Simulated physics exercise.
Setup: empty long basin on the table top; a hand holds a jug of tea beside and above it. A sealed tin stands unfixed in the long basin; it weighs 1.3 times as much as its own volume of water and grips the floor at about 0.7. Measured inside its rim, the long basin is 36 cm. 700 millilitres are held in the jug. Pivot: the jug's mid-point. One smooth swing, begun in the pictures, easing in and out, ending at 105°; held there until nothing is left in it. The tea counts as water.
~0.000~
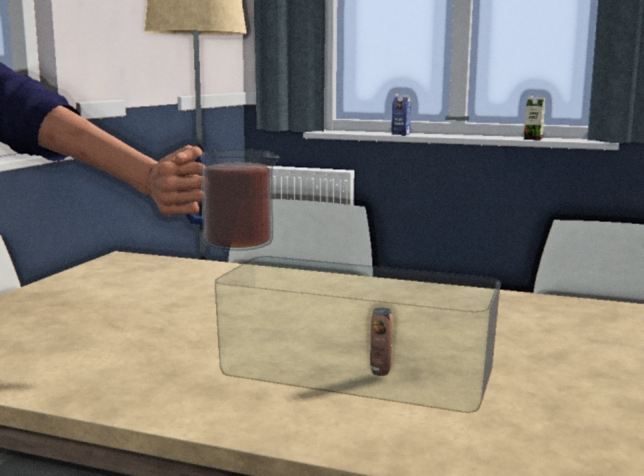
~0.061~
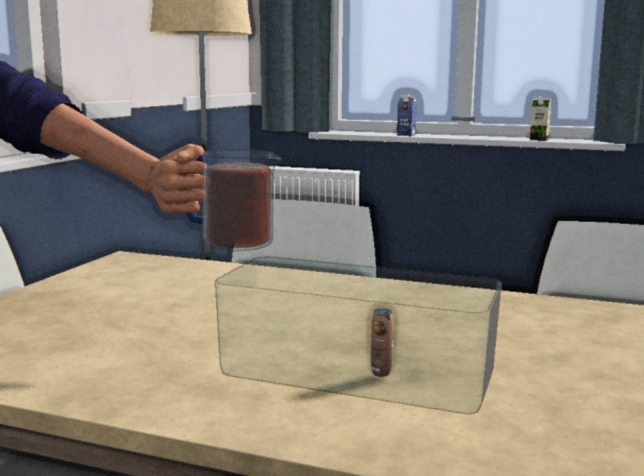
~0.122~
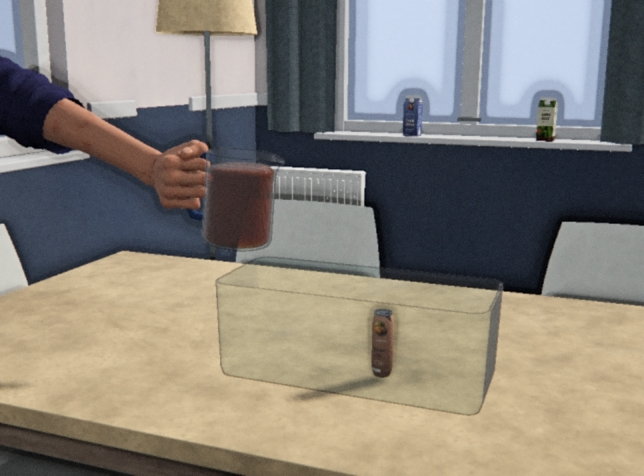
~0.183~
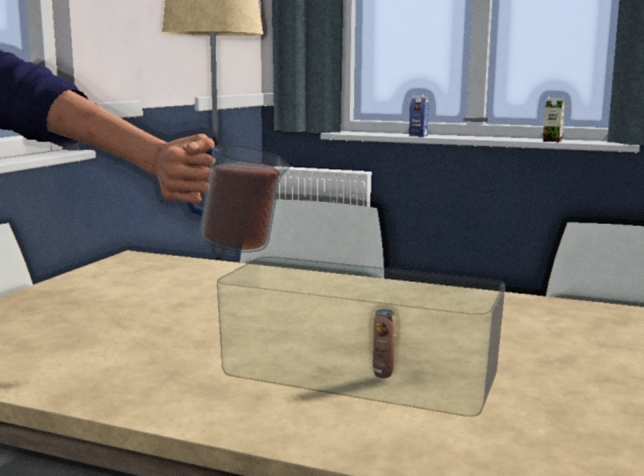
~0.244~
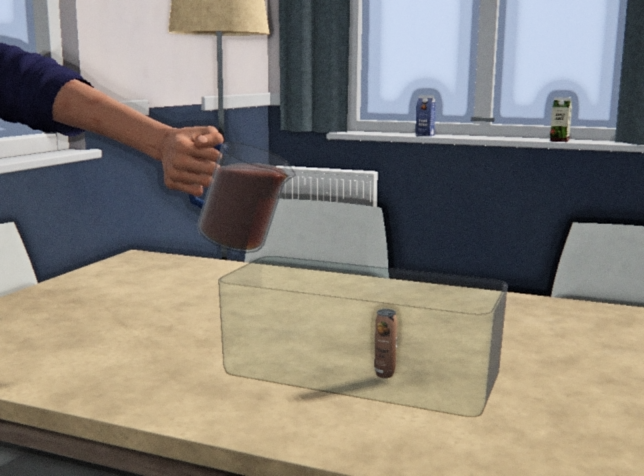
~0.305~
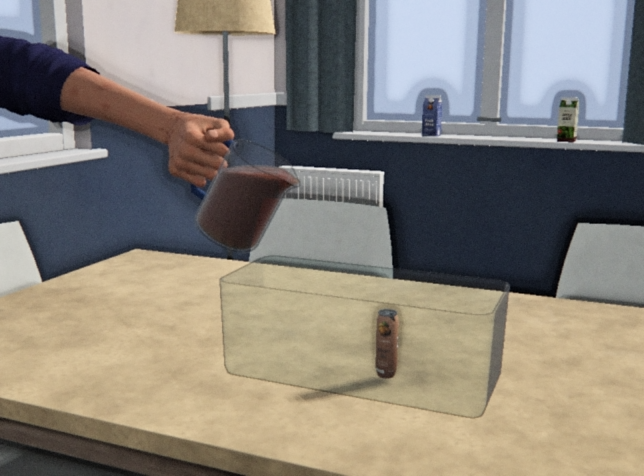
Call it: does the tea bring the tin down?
Call: Not brought down.
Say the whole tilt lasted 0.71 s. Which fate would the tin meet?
Then the tin does not tip.
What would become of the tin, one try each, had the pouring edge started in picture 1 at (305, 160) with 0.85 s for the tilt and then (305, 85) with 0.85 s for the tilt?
Trial 1 - tin tips; trial 2 - tin tips.
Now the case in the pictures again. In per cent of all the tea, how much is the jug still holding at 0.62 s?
About 70 per cent.
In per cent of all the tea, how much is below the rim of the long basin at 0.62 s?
Estimate - around 16 in a hundred parts.
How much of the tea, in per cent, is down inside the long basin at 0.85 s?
I reckon close to 66 per cent.
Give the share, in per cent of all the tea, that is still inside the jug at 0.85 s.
22 per cent or so.
After 0.62 s the tilt is 87° and 69 per cent is still to pour; the tin stands where it began.
After 0.85 s the tilt is 105° and 22 per cent is still to pour; the tin stands where it began.
After 1.09 s the tilt is 105° and 4 per cent is still to pour; the tin stands where it began.
After 1.35 s the tilt is 105° and 0 per cent is still to pour; the tin stands where it began.
In the end the tin stands where it began.
